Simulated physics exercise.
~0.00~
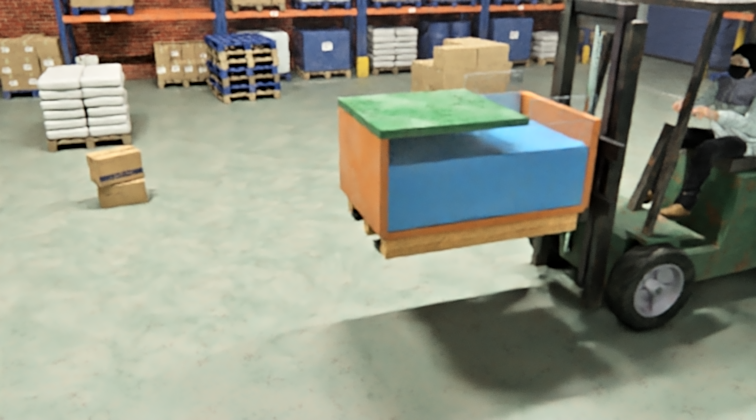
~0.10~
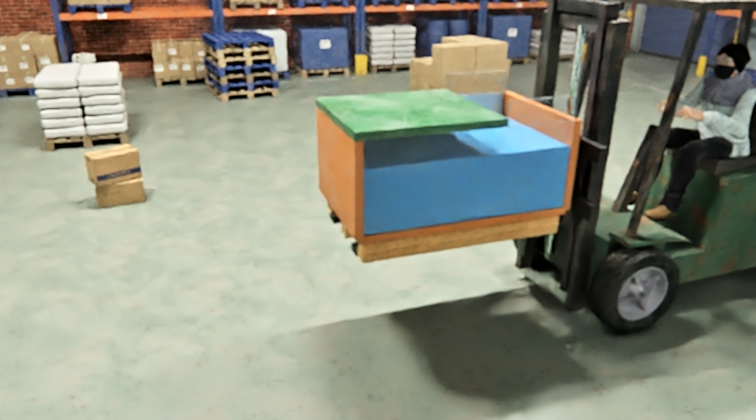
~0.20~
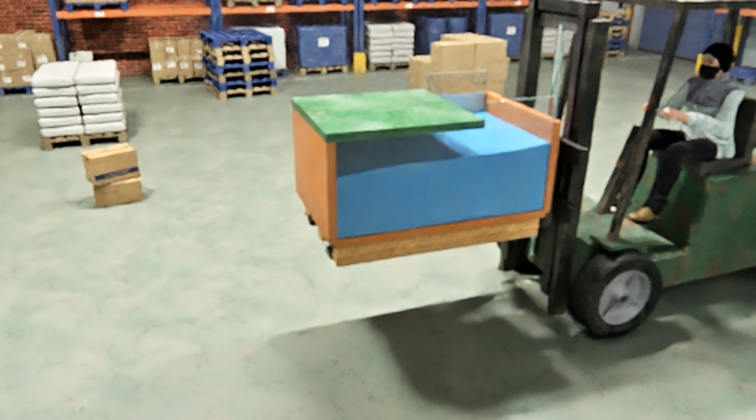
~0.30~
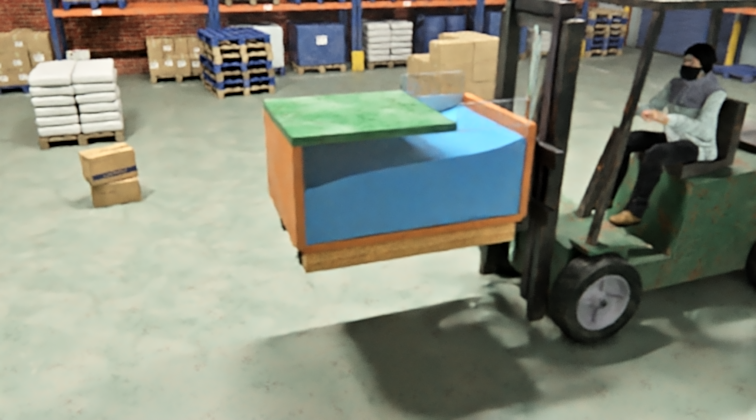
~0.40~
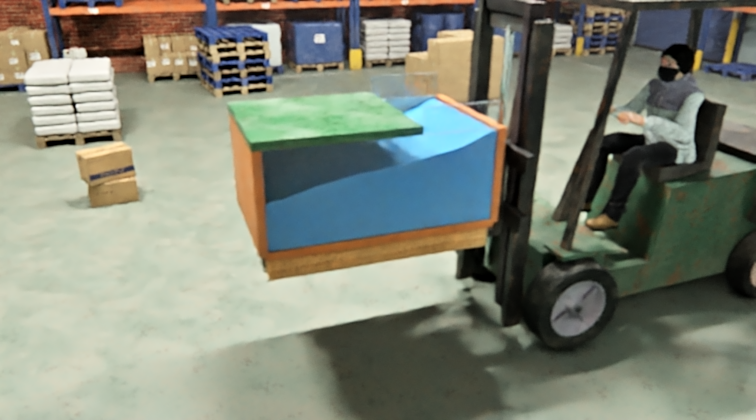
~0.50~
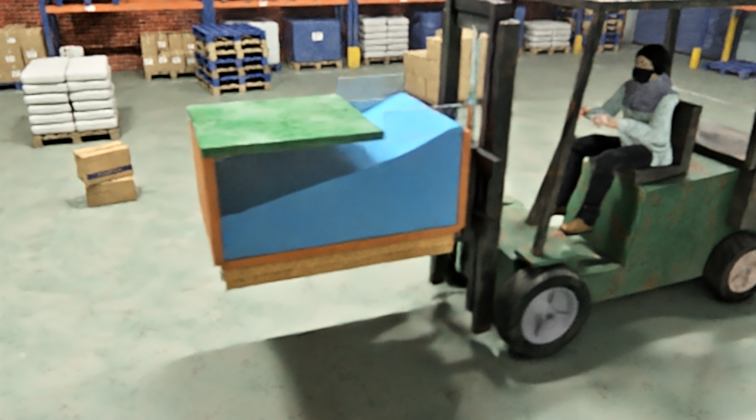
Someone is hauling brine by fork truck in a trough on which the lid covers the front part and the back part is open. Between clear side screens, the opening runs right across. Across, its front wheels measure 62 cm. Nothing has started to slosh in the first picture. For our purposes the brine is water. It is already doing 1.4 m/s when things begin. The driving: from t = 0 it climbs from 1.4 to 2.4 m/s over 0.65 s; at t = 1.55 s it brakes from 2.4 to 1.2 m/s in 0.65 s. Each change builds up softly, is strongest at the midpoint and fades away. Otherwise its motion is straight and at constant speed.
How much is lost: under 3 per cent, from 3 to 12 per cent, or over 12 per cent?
Under 3 per cent.
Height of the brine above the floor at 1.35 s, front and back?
I'd say some 54 centimetres in front and some 28 centimetres behind.
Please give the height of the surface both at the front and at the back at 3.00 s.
About 32 cm in front, about 48 cm behind.
After 1.35 s the surface stands 53 cm on the front, 28 cm on the back; the loss stands at 1 per cent, over the back.
After 2.20 s the surface stands 48 cm on the front, 33 cm on the back; the loss stands at 1 per cent, over the back.
After 3.00 s the surface stands 31 cm on the front, 48 cm on the back; the loss stands at 1 per cent, over the back.
After 5.09 s the loss stands at 1 per cent, over the back, 4 of 406 litres.
